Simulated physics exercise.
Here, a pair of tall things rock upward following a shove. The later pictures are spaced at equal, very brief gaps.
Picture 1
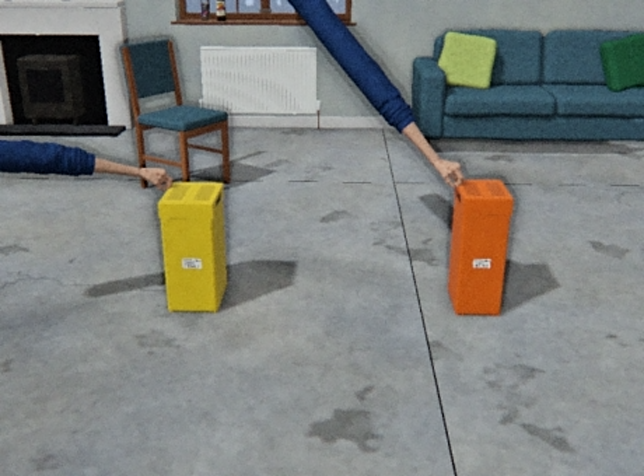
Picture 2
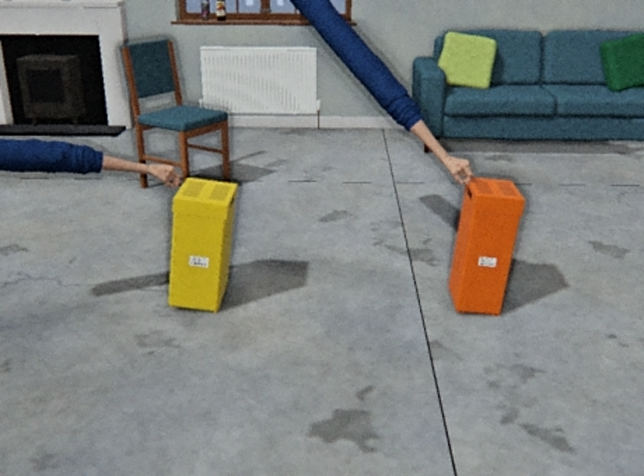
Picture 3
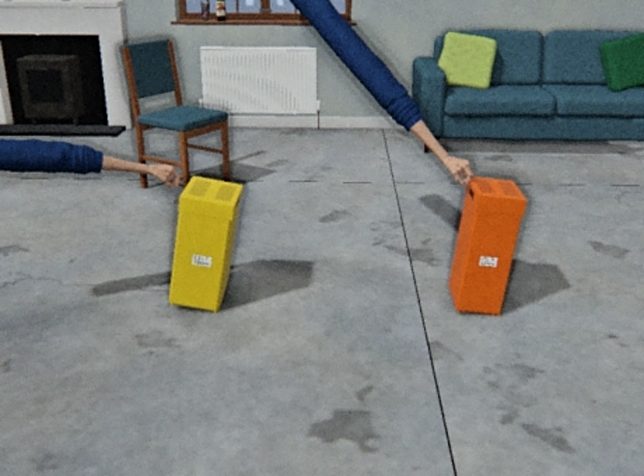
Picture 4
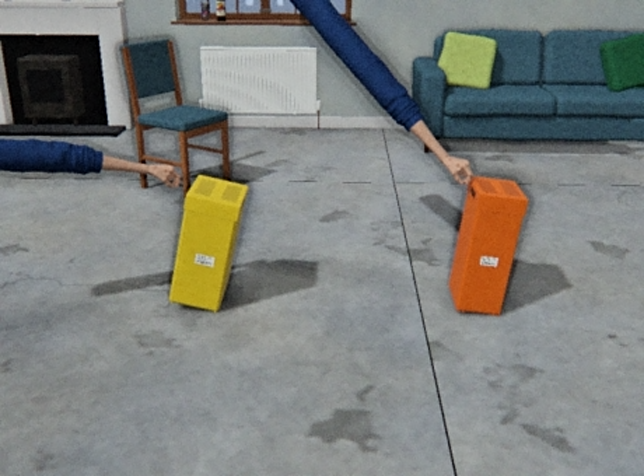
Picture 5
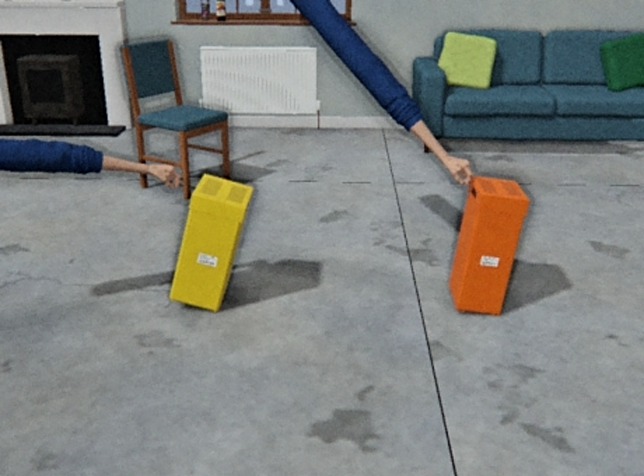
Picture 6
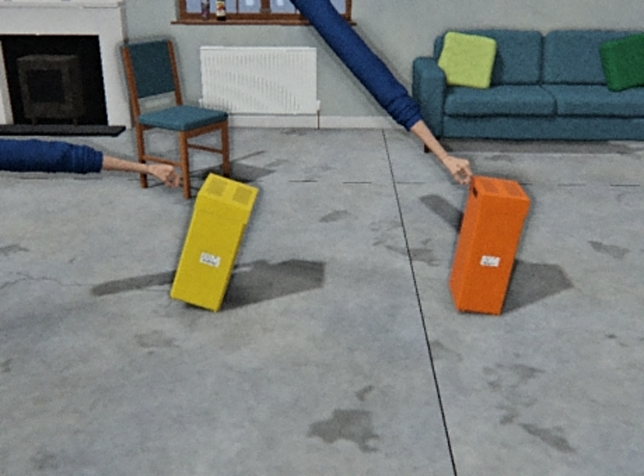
In a room with a concrete floor and a teal sofa, two hands nudged a yellow bin and an orange bin to the right; the yellow leaned steadily further, while the orange tilted only slightly.
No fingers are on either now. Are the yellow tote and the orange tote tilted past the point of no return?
One by one: Yellow tote: Down. Orange tote: Up.
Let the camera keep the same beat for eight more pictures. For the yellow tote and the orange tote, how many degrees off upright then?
About 40 degrees and about 6 degrees.
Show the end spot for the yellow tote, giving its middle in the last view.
When everything stops, it's near (282, 277).
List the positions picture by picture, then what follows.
Yellow tote (195, 247) upright; orange tote (478, 248) upright, in the first frame.
Yellow tote (203, 245) 7° off upright; orange tote (484, 246) 5° off upright, in the second frame.
Yellow tote (206, 244) 10° off upright; orange tote (485, 246) 6° off upright, in the third frame.
Yellow tote (209, 244) 13° off upright; orange tote (485, 246) 6° off upright, in the fourth frame.
Yellow tote (211, 243) 16° off upright; orange tote (486, 246) 7° off upright, in the fifth frame.
Yellow tote (214, 243) 18° off upright; orange tote (486, 246) 7° off upright, in the sixth frame.
Then, 0.26 s past the last view, yellow tote 56° off upright near (254, 252); orange tote upright near (478, 248).
Finally, the yellow tote topples, near (282, 277); the orange tote settles on its feet, near (478, 248).
